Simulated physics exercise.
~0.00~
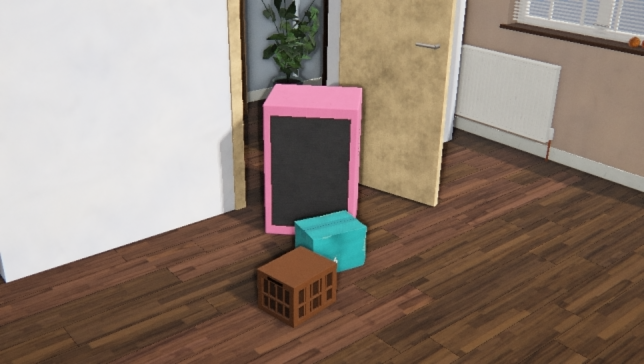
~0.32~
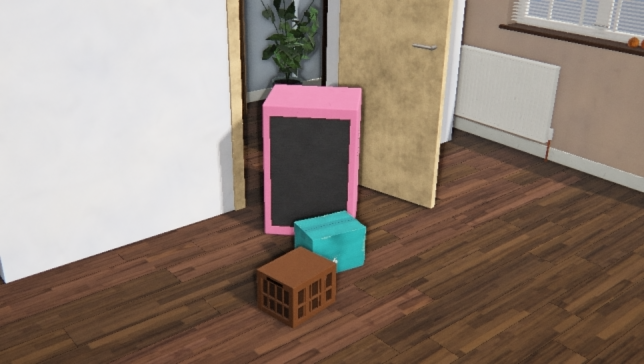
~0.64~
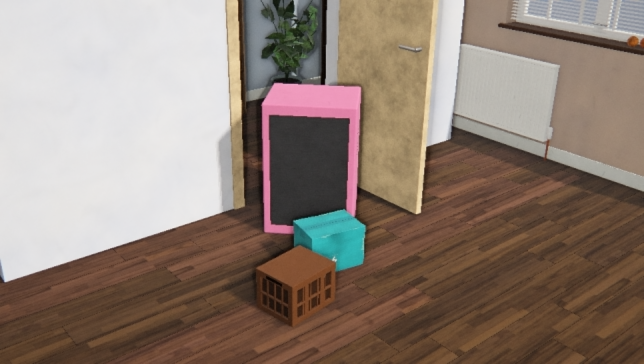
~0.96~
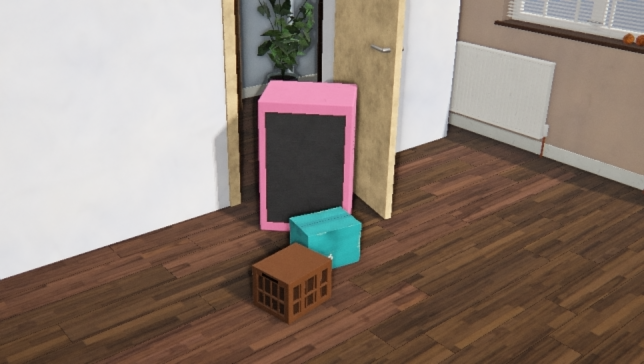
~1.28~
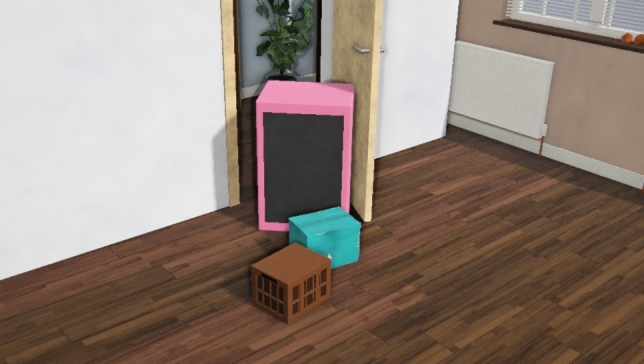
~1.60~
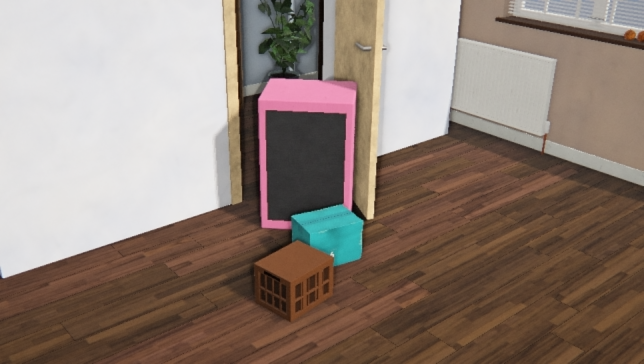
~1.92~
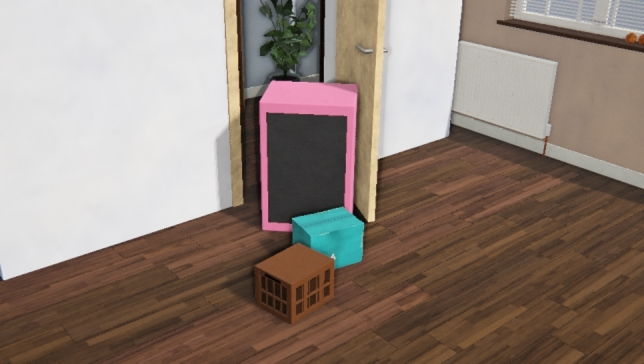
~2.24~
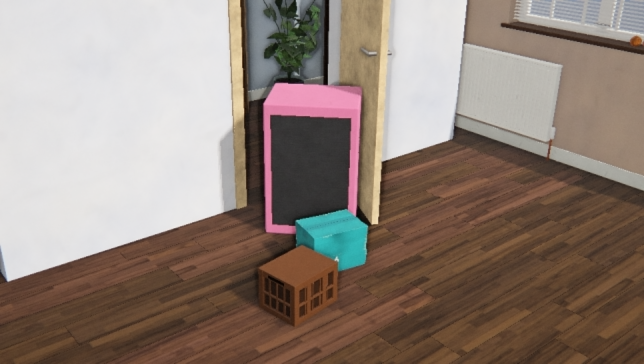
Open room door swinging partway toward its frame, then stopping still ajar behind a motionless pink appliance, turquoise box and brown crate.
